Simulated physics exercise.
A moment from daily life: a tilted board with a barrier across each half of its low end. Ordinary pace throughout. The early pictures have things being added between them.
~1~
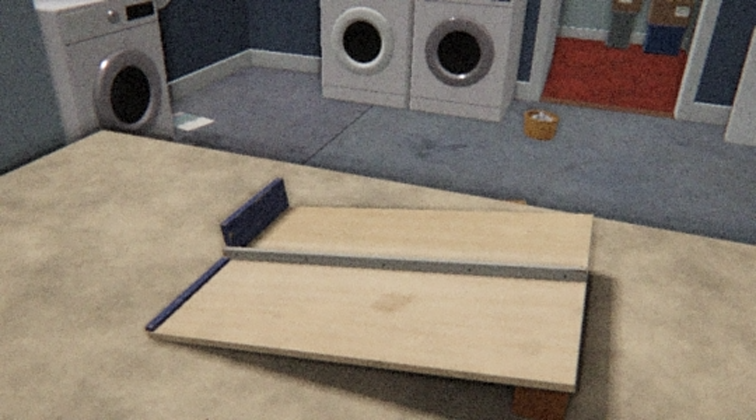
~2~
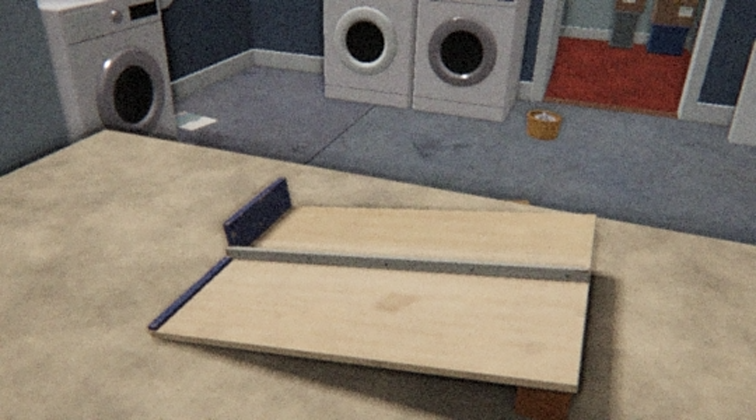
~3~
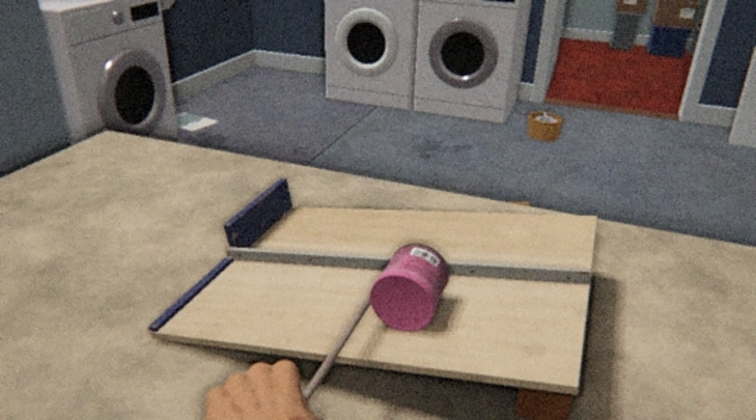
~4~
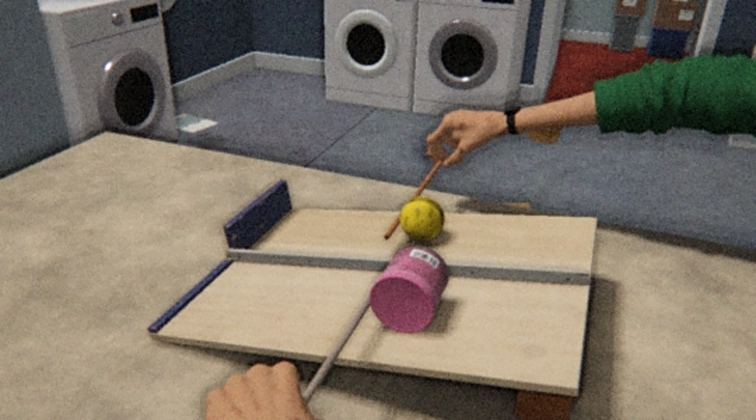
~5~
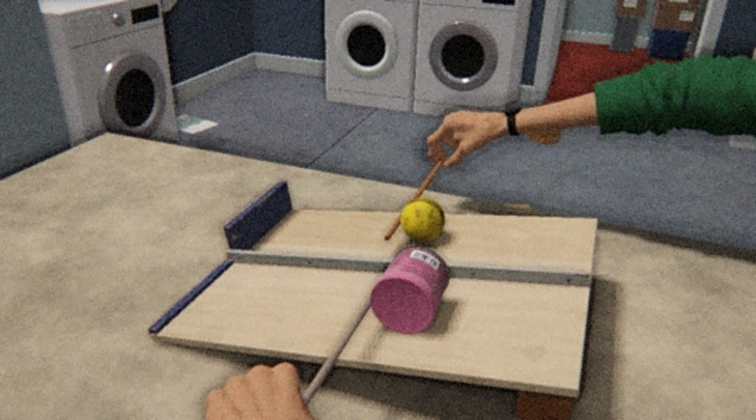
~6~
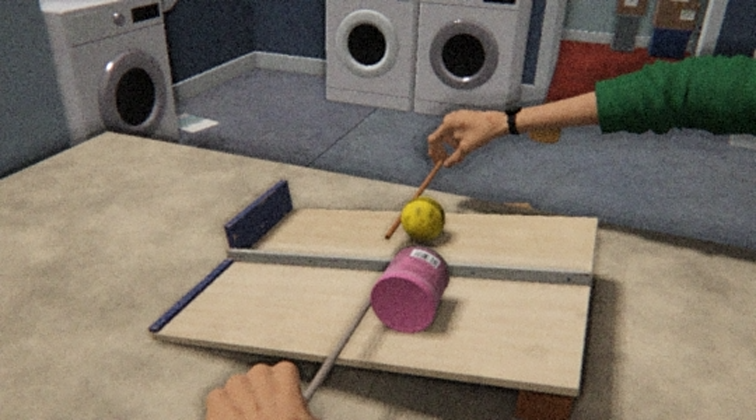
Hands with sticks appearing at a tilted wooden board, one holding back a pink tin, then another a yellow ball, both staying still.
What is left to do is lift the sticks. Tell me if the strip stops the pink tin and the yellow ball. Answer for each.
Once the sticks go up, the pink tin drops over the edge and the yellow ball comes to rest.
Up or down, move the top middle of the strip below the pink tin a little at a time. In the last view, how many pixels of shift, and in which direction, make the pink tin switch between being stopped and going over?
Shift: 8 px, direction up.
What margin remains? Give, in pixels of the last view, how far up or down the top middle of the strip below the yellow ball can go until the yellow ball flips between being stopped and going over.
A downward move of around 24 pixels.
Then, 0.56 s on from there, pink tin rolling on the board near (309, 281); yellow ball rolling on the board near (334, 217).
Then, 1.06 s on from there, pink tin off the board near (122, 263); yellow ball resting against the strip near (282, 215).
In the end, the pink tin goes over the end; the yellow ball is held by the strip, near (282, 215).
